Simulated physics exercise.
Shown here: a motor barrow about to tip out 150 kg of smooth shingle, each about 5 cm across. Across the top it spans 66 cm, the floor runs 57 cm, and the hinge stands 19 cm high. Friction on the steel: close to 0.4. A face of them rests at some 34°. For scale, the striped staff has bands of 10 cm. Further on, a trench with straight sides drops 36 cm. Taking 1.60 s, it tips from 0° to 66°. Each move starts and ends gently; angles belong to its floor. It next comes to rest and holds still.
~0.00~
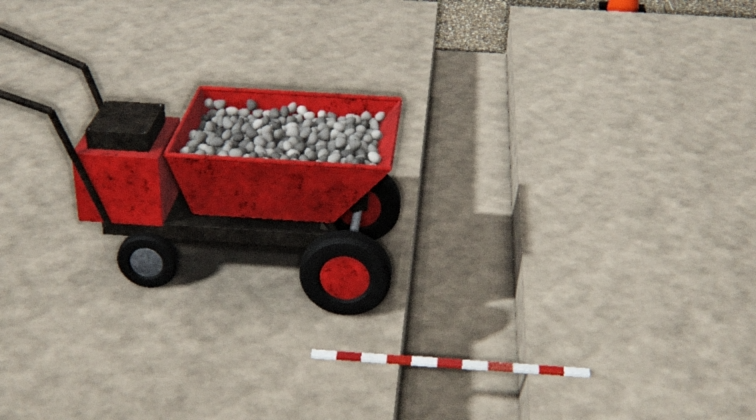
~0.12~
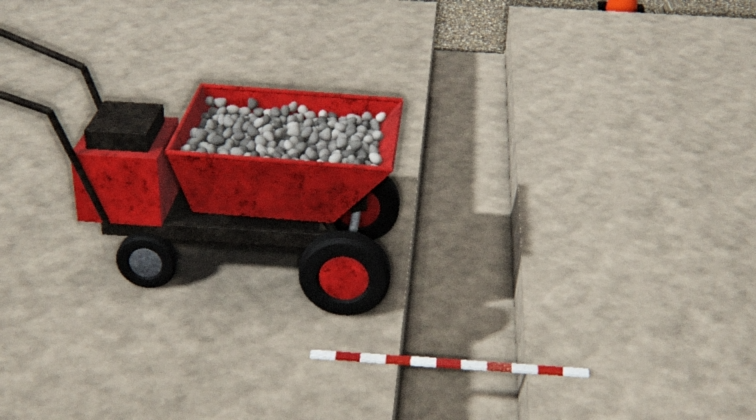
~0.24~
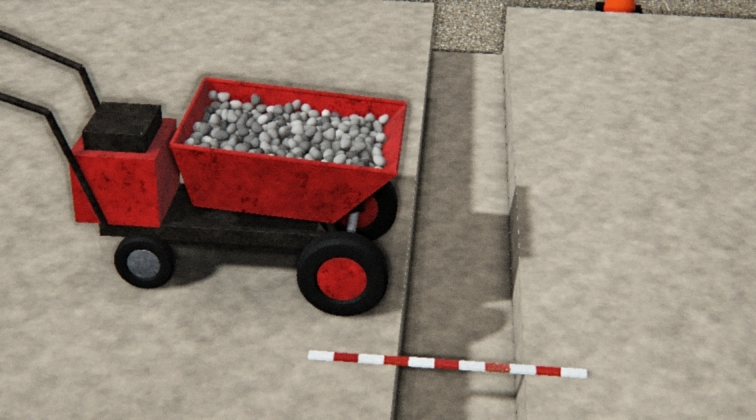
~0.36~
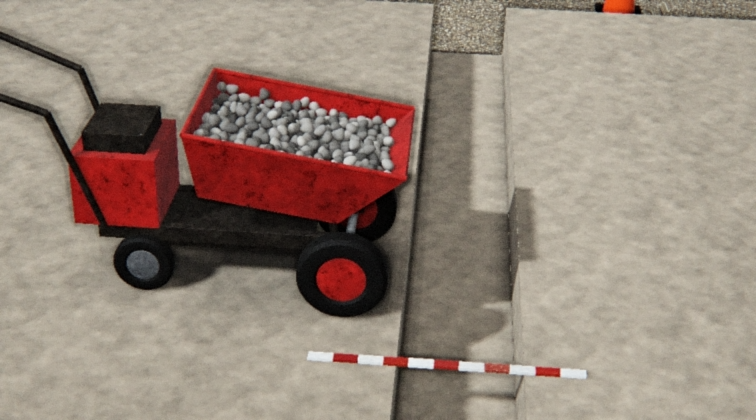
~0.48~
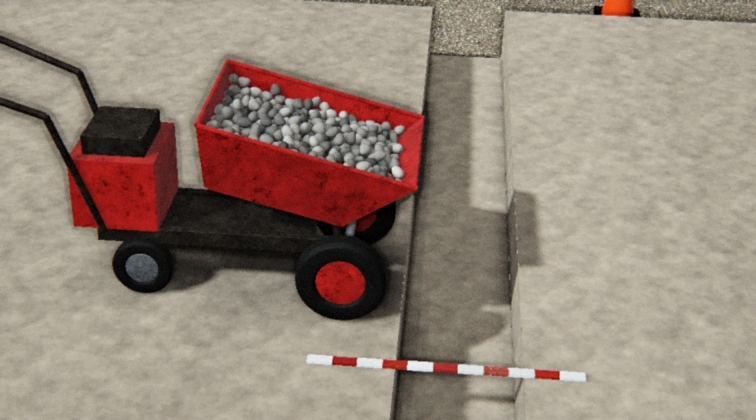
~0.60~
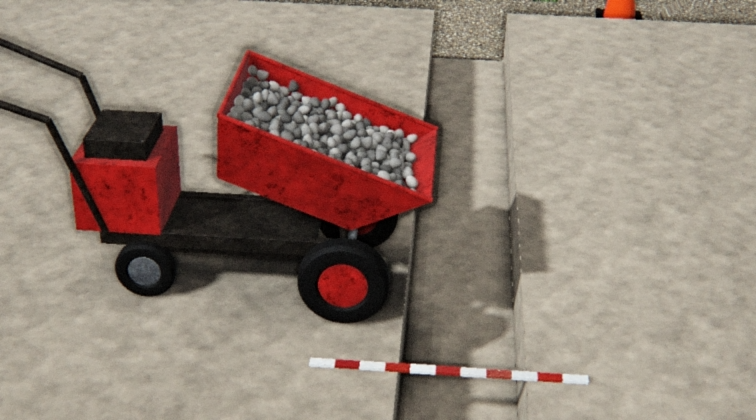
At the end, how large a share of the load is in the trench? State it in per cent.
A share of about 60 per cent.
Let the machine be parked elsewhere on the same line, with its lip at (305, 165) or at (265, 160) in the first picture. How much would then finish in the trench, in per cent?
The first start gives about 100 per cent, the second about 80.
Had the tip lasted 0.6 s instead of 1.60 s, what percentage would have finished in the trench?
I'd put it at roughly 40 per cent.
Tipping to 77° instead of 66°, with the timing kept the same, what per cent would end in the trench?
Then close to 60 per cent.
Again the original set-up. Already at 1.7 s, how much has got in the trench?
About 25%.
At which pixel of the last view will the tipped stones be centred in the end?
(505, 338).
After 1.2 s the floor is at 56°; 99 % in the skip, 1 % in the trench; the foremost stones are at (487, 244).
After 1.7 s the floor is at 66°; 48 % in the skip, 26 % in the trench, 26 % past the trench; the foremost stones are at (624, 302).
After 2.0 s the floor is at 66°; 23 % in the skip, 37 % in the trench, 41 % past the trench; the foremost stones are at (716, 302).
After 4.0 s the floor is at 66°; 0 % in the skip, 60 % in the trench, 40 % past the trench; the foremost stones are past the picture's edge.
